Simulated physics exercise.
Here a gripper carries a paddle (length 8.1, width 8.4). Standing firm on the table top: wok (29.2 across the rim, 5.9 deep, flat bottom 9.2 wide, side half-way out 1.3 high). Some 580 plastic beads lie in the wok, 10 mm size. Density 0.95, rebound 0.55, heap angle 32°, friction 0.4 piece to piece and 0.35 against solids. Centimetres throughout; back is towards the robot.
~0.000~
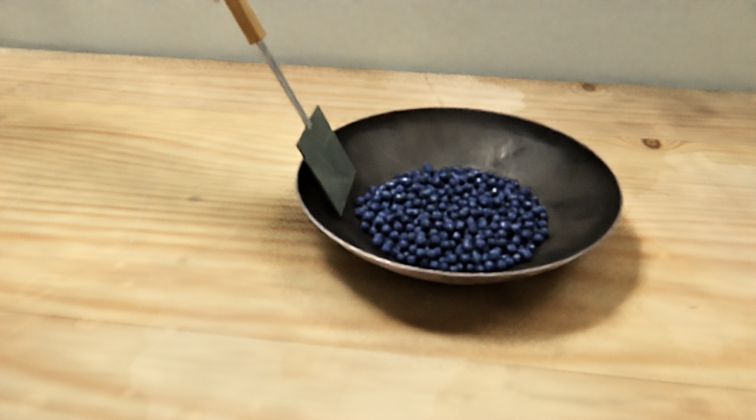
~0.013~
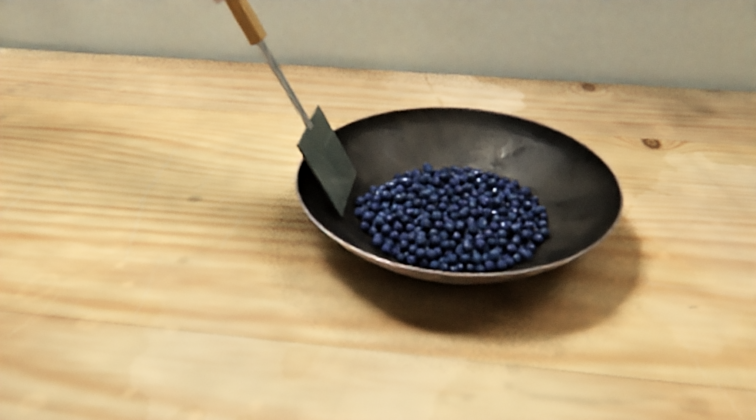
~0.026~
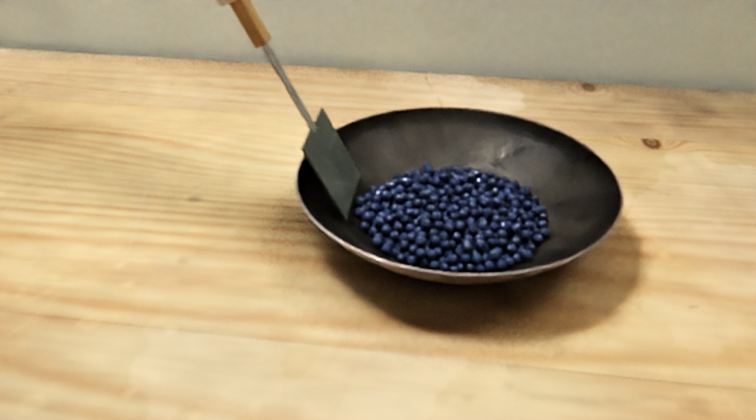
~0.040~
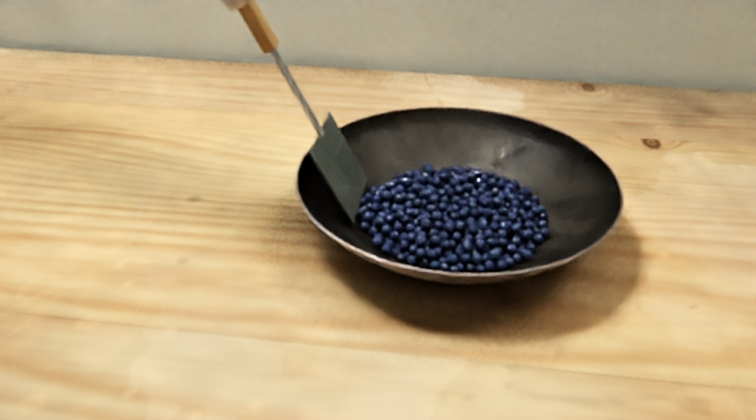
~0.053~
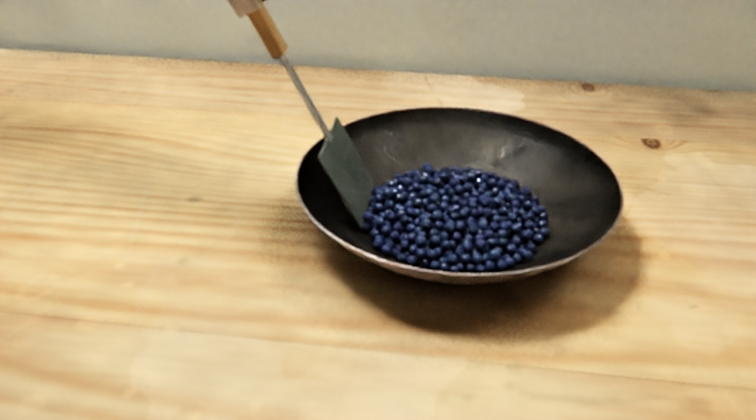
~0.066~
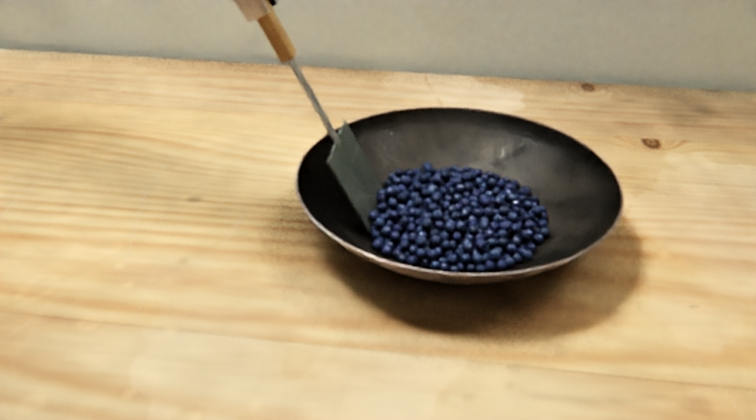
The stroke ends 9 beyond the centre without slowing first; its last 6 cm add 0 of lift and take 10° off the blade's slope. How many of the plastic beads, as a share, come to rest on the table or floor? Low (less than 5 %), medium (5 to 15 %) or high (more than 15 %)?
Share on the table or floor: Medium (5 to 15 %).
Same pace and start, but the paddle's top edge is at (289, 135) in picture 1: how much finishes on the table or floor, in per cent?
Some 5 per cent.
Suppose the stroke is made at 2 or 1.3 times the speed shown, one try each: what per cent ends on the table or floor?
Some 30 and 10 per cent.
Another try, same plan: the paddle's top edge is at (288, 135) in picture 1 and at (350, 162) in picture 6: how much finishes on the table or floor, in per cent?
About 25 per cent.
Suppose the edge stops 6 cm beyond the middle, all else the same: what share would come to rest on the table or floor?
In that case some 0 per cent.
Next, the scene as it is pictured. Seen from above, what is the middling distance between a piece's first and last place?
Roughly 5 cm.
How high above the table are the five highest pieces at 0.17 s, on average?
About 4 cm.
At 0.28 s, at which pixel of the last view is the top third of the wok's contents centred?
Near (553, 201).
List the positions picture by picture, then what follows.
In the first picture, paddle top edge at (307, 123), sloping 63°; upper third of the load around (452, 208), from x 360 to 545, top at y 170; 576 in the wok.
In the second picture, paddle top edge at (308, 124), sloping 63°; upper third of the load around (452, 208), from x 360 to 545, top at y 170.
In the third picture, paddle top edge at (312, 126), sloping 63°; upper third of the load around (452, 208), from x 360 to 545, top at y 170.
In the fourth picture, paddle top edge at (320, 131), sloping 63°; upper third of the load around (452, 208), from x 360 to 545, top at y 170.
In the fifth picture, paddle top edge at (328, 136), sloping 63°; upper third of the load around (452, 207), from x 365 to 545, top at y 170.
In the sixth picture, paddle top edge at (336, 140), sloping 63°; upper third of the load around (451, 208), from x 365 to 545, top at y 165; 576 in the wok.
By 0.17 s, sloping 63°, highest piece 4 above the table; 576 in the wok.
By 0.28 s, sloping 60°, highest piece 6 above the table; 576 in the wok.
By 0.53 s, sloping 53°, highest piece 7 above the table; 532 in the wok, 40 on the table or floor, 4 on the blade or in flight.
By 1.58 s, sloping 53°, highest piece 7 above the table; 532 in the wok, 44 on the table or floor.
Final count, 532 in the wok, 44 on the table or floor. That is 8 % on the table or floor.
